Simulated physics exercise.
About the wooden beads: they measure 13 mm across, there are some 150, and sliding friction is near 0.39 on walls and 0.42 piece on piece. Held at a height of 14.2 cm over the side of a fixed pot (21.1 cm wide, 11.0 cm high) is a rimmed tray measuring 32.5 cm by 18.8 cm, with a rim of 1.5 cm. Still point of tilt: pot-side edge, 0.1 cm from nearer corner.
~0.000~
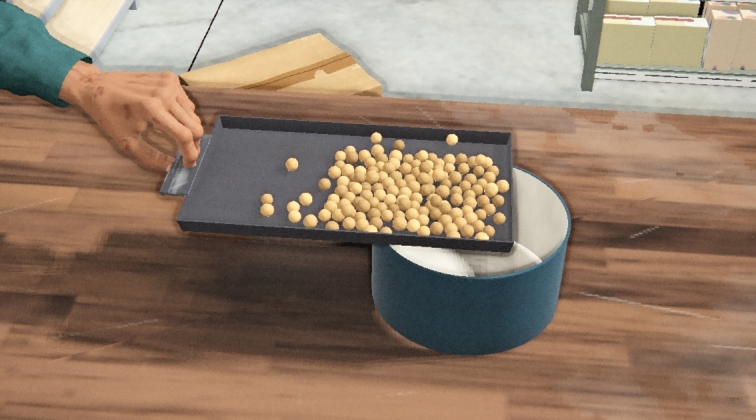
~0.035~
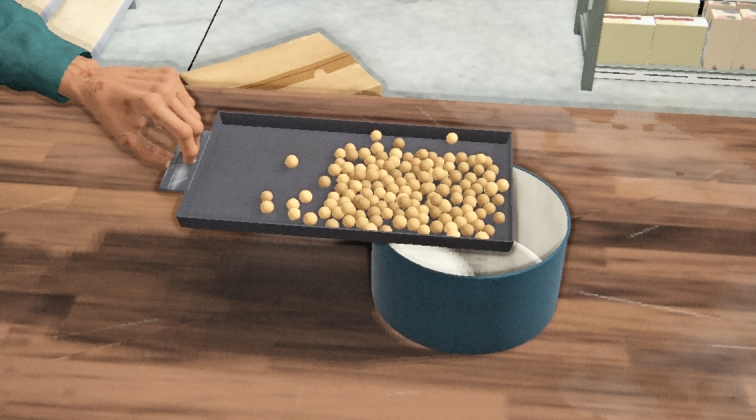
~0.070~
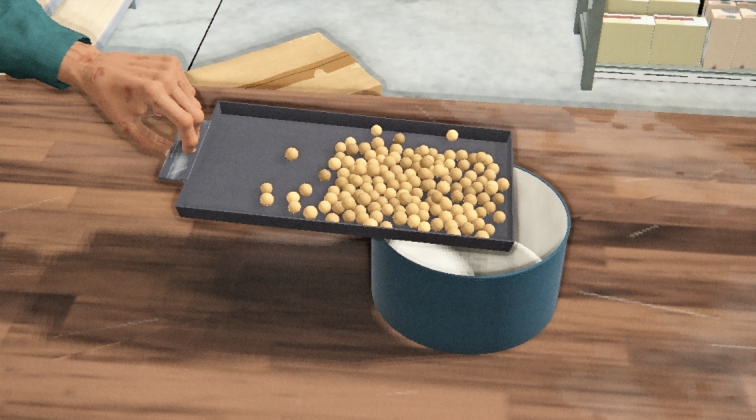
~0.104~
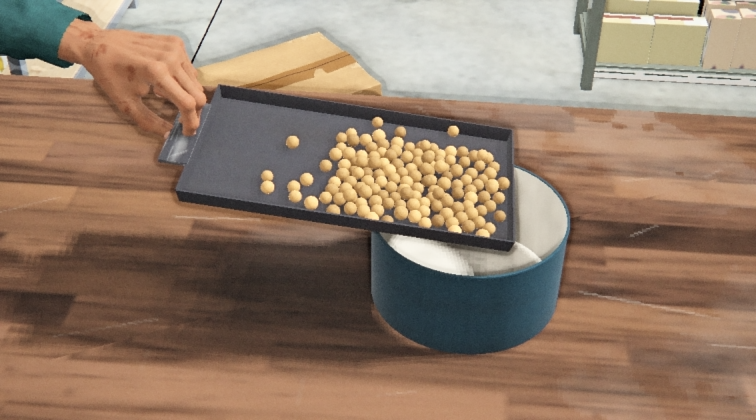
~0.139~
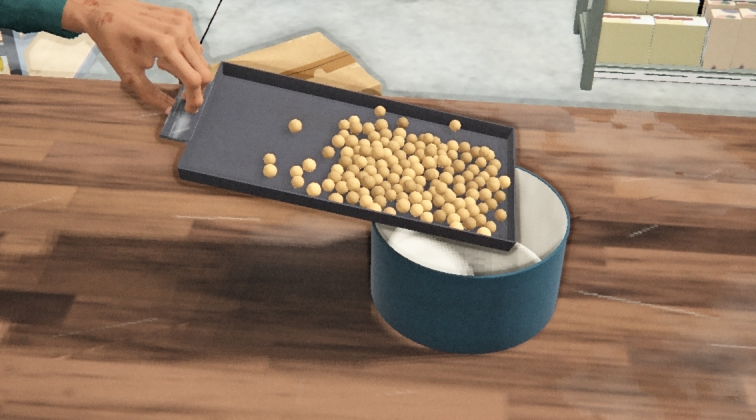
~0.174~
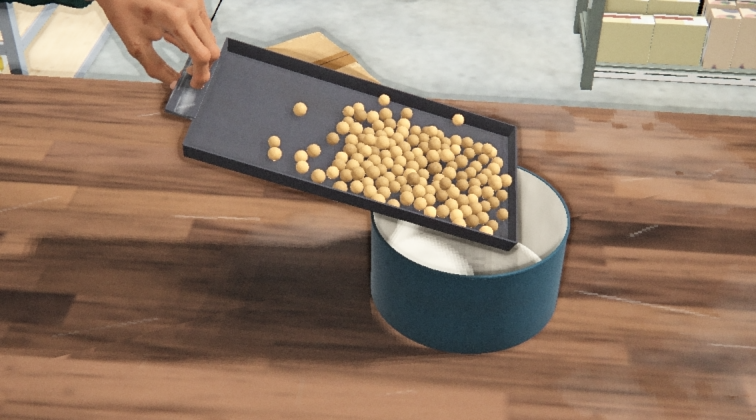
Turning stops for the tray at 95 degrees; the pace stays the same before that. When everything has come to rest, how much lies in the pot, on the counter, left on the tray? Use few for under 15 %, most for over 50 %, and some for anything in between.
Pot: Some, counter: Most, tray: Few.
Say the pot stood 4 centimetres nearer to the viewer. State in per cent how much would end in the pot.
35 per cent.
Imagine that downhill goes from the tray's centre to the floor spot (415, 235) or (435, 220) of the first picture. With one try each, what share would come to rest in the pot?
That would be close to 0 per cent and then close to 0 per cent.
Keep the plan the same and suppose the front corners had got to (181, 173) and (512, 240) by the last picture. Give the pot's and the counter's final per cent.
The pot gets 0 and the counter 100.
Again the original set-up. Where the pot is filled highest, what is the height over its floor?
I'd put it at close to 1.5 centimetres.
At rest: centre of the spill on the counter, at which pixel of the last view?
I'd put it near (644, 327).
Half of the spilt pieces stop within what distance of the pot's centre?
24 cm.
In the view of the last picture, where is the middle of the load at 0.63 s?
Near (528, 165).
Then, at 0.45 s, tilt 56 degrees; the tray holds 100 %, the pot 0 %.
Then, at 0.63 s, tilt 82 degrees; the tray holds 90 %, the pot 0 %.
Then, at 0.93 s, tilt 95 degrees; the tray holds 0 %, the pot 20 %.
In the end, at 2.0 s, pot 20 %, counter 80 %, tray 0 %.
